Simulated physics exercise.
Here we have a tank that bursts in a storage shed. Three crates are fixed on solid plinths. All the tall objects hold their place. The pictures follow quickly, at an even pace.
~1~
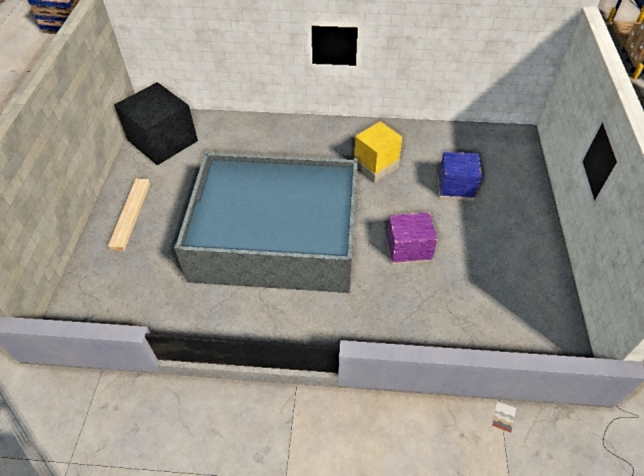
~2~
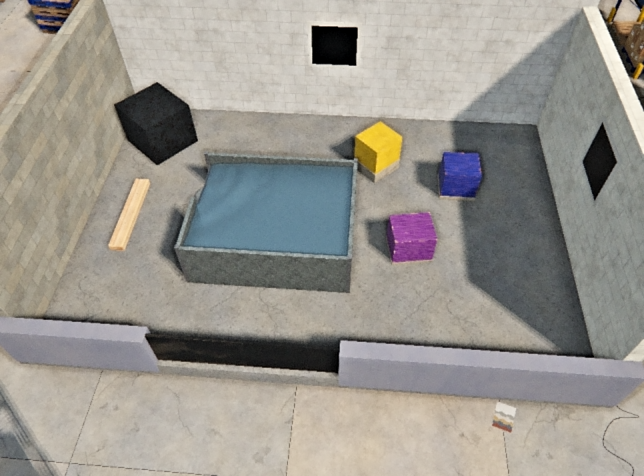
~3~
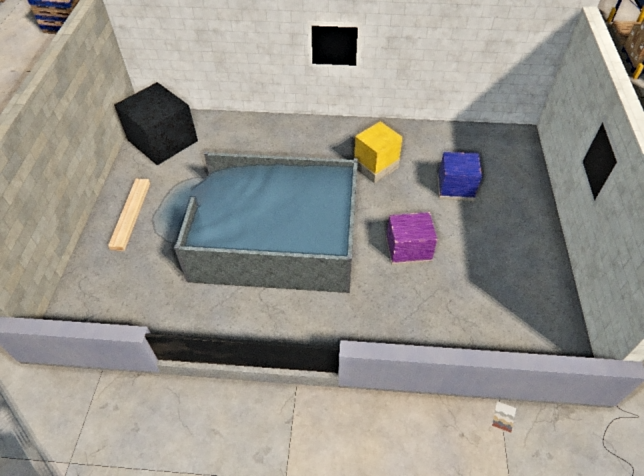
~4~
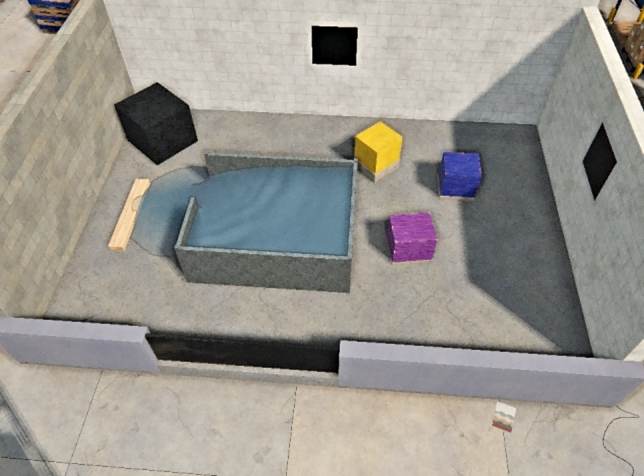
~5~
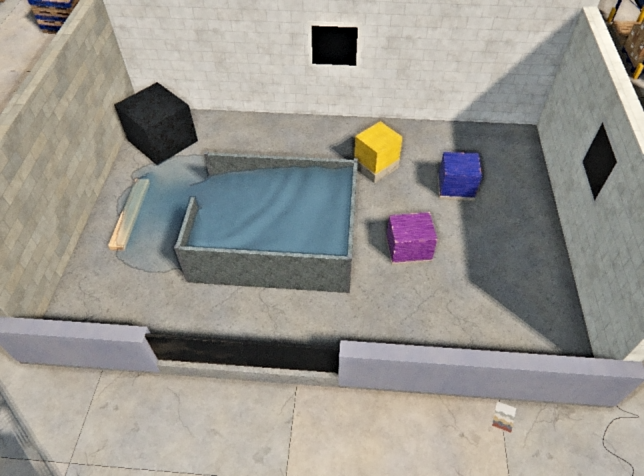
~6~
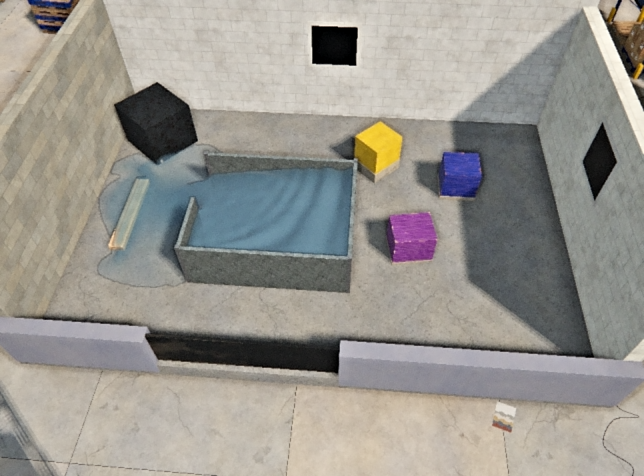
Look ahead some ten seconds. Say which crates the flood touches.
One by one: The blue crate gets wet; the purple crate gets wet; the yellow crate stays dry.
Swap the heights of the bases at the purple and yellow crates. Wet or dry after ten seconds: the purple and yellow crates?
In short: The purple one remains dry; the yellow one gets wet.
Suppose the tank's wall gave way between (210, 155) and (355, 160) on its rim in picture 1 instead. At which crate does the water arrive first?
I say the crate marked yellow.
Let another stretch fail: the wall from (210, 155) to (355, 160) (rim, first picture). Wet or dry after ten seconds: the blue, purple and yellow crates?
One by one: The blue one is soaked; the purple one ends up wet; the yellow one is topped.
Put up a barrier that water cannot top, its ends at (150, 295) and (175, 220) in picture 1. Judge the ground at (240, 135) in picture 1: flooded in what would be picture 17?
Verdict: Flooded.
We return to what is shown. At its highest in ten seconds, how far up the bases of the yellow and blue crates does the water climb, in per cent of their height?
Roughly 60 per cent, then 250 per cent.
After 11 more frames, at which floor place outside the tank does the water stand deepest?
Close to (130, 148).
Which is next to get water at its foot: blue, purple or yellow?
That is the one in yellow.
A moment on, water covers 20 % of the floor; the blue crate not reached, the purple crate not reached, the yellow crate not reached.
Next, water covers 25 % of the floor; the blue crate not reached, the purple crate not reached, the yellow crate not reached.
Then, water covers 45 % of the floor; the blue crate not reached, the purple crate not reached, the yellow crate not reached.
Later, water covers 85 % of the floor; the blue crate water round its plinth, the purple crate water round its plinth, the yellow crate water round its plinth.
In the end, water covers 100 % of the floor; the blue crate was topped, the purple crate was topped, the yellow crate stayed above the water.
